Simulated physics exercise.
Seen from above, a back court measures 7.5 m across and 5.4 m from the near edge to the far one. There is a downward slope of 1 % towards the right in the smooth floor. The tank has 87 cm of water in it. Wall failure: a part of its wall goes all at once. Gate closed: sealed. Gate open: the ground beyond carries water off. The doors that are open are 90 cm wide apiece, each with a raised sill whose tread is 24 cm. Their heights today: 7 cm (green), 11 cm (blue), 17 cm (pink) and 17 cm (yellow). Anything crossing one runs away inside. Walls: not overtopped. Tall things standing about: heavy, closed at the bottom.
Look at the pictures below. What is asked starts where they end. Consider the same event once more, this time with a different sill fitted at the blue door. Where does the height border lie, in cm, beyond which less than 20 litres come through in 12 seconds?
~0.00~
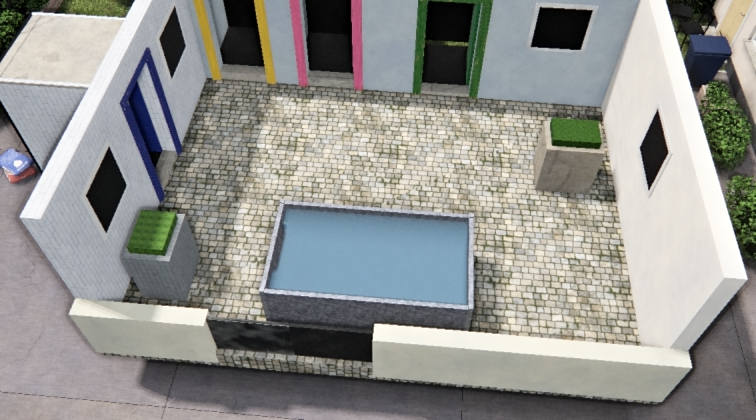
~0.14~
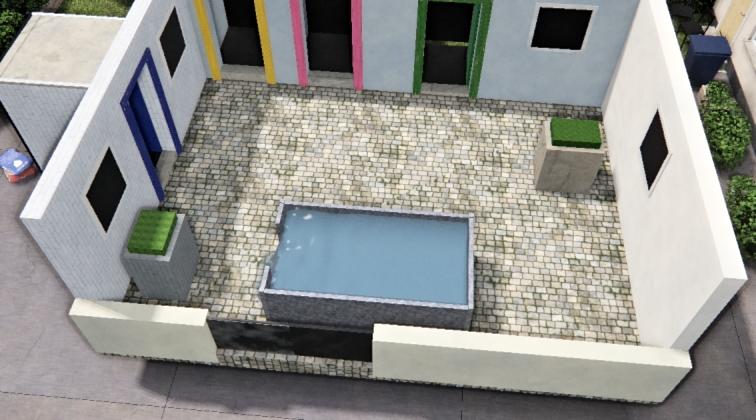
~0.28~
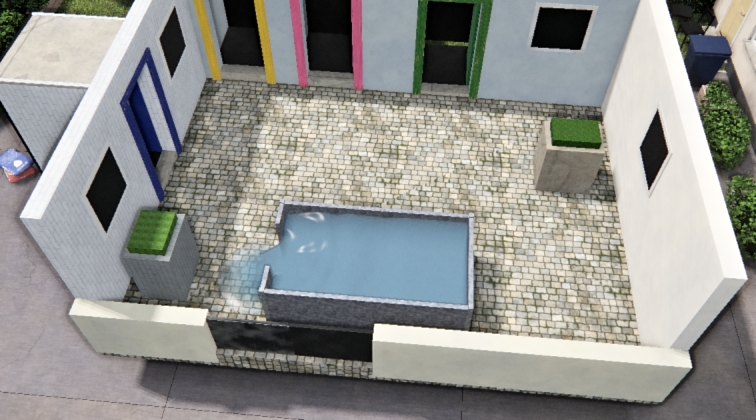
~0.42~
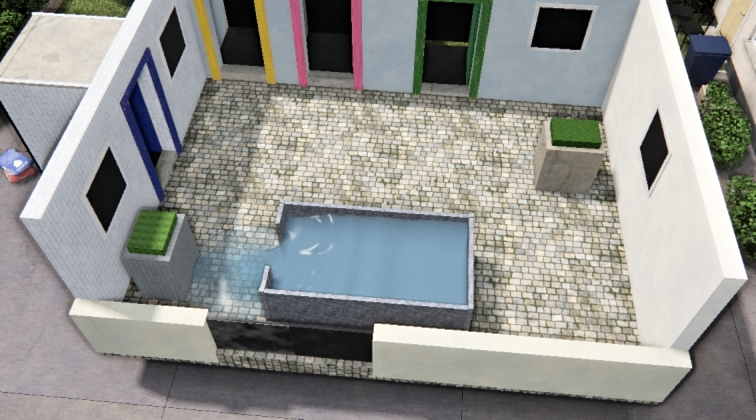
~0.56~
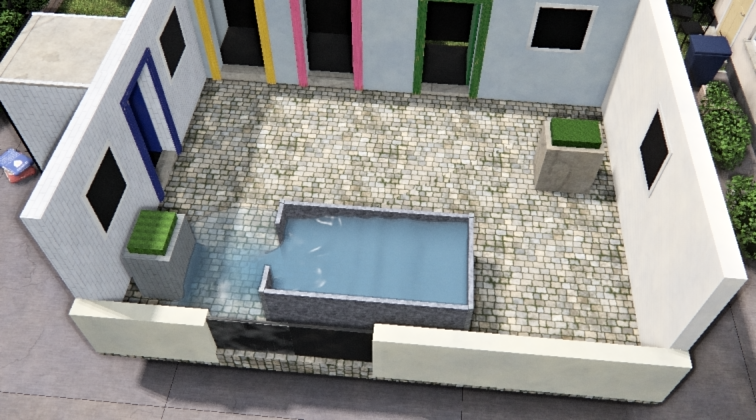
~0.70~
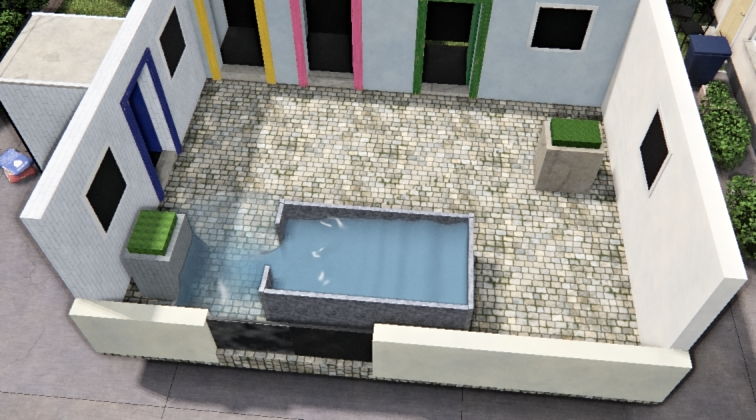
It lies at roughly 18 cm.
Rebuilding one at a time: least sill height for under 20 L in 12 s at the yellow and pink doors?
About 29 cm at yellow and 10.0 cm at pink.
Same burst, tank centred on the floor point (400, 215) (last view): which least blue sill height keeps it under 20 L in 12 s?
Near 28 cm.
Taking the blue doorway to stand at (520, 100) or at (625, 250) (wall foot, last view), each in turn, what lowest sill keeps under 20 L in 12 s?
Around 9.0 and 10.5 cm respectively.
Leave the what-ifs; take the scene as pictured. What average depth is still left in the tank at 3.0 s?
Average depth: Approx. 46 cm.
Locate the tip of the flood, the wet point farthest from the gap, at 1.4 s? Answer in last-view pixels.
The farthest wet point sits near (188, 130) in the last view.
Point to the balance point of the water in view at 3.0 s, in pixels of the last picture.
I'd say around (300, 258).
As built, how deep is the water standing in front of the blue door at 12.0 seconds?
Depth: Near 4.5 cm.
After 1.4 s water covers 20 % of the floor, deepest (50 cm) near (204, 281); 21 cm at the blue door, 3 litres in over its 11 cm sill.
After 3.0 s water covers 30 % of the floor, deepest (36 cm) near (126, 329); 18 cm at the blue door, 57 litres in over its 11 cm sill.
After 12.0 s water covers 95 % of the floor, deepest (18 cm) near (638, 376); 5 cm at the blue door, 85 litres in over its 11 cm sill.
At the blue door as built, the water arrived by 1.0 s and peaked near 21 cm at 2.0 s.
With a sill of 16 cm, 32 litres would have come in within the 12 s; with 21.5 cm, 6 litres. So under 20 litres takes about 18 cm.
